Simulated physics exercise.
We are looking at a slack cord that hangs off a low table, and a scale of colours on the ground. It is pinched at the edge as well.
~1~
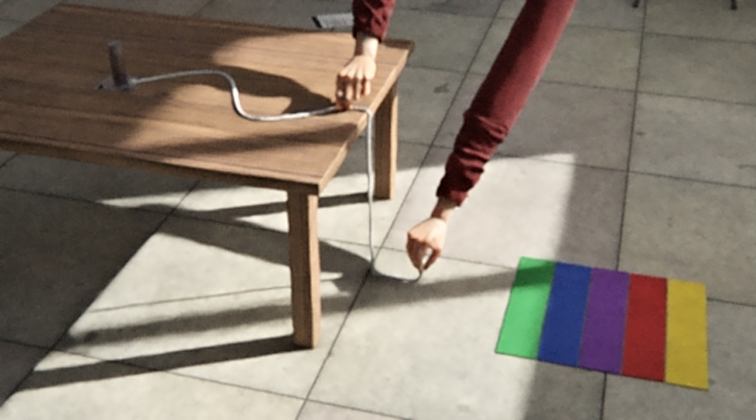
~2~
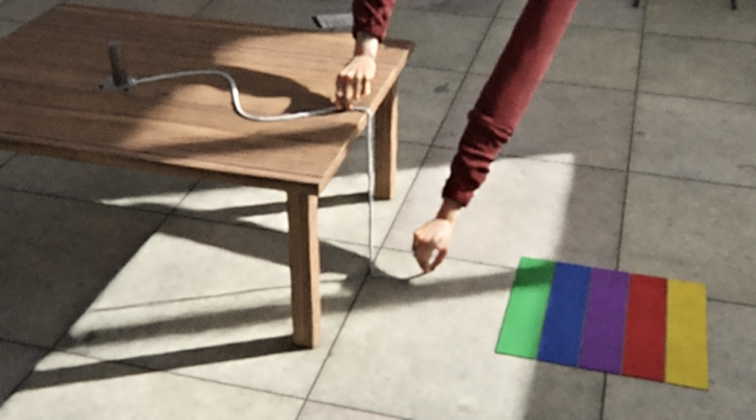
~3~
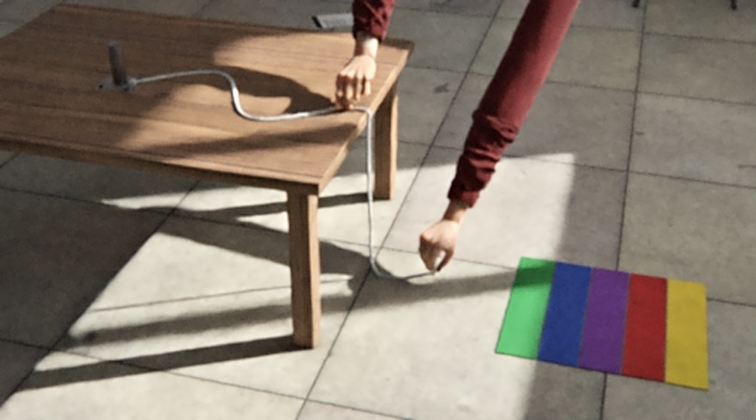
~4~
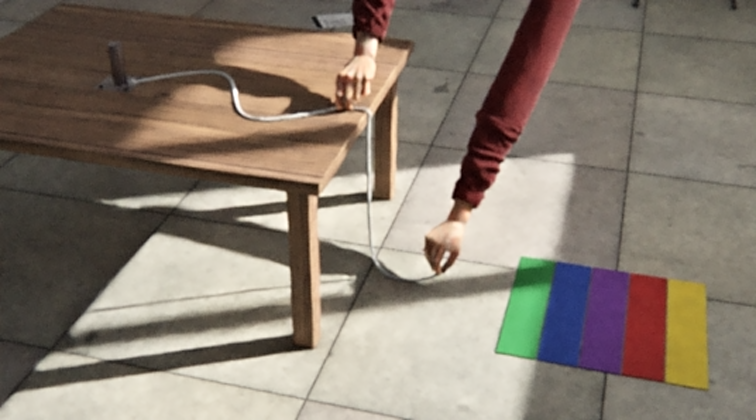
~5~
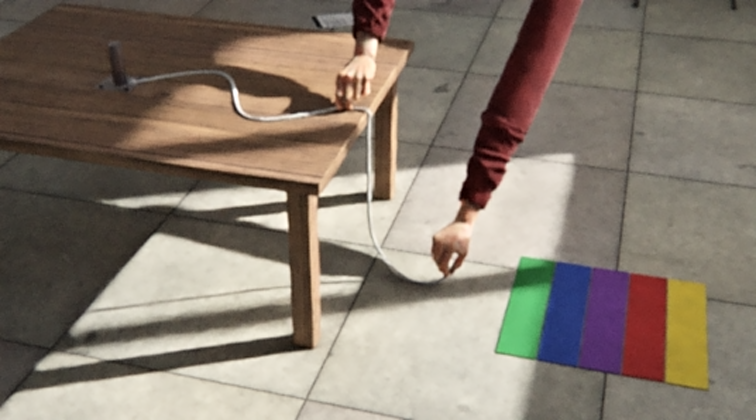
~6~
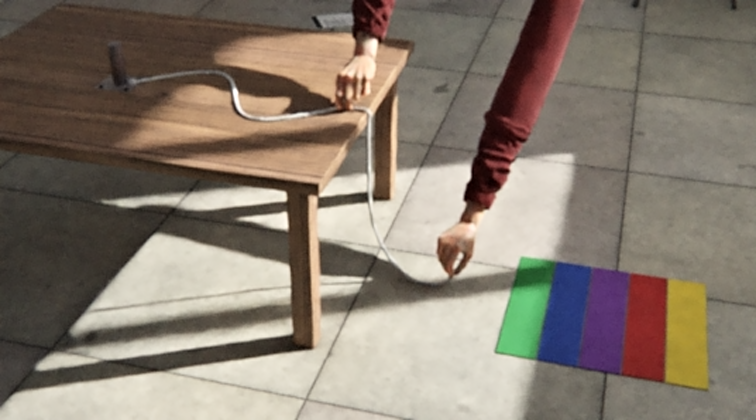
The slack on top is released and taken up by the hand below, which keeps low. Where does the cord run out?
It halts on the red strip.
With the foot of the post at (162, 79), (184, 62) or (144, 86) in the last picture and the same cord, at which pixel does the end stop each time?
Try by try, around (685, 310), (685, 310) and (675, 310).
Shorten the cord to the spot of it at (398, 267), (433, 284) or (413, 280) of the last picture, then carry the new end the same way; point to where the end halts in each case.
About (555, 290), (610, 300) and (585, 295).
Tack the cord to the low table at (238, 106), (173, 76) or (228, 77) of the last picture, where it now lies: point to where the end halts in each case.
The places are (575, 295), (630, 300) and (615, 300).
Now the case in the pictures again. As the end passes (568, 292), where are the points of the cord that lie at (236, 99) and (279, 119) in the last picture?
Near (285, 101) and (358, 111).
Soon after, end near (568, 292); over blue.
After that, end near (617, 300); over purple.
At the stop, end near (646, 305); over red. Over red.
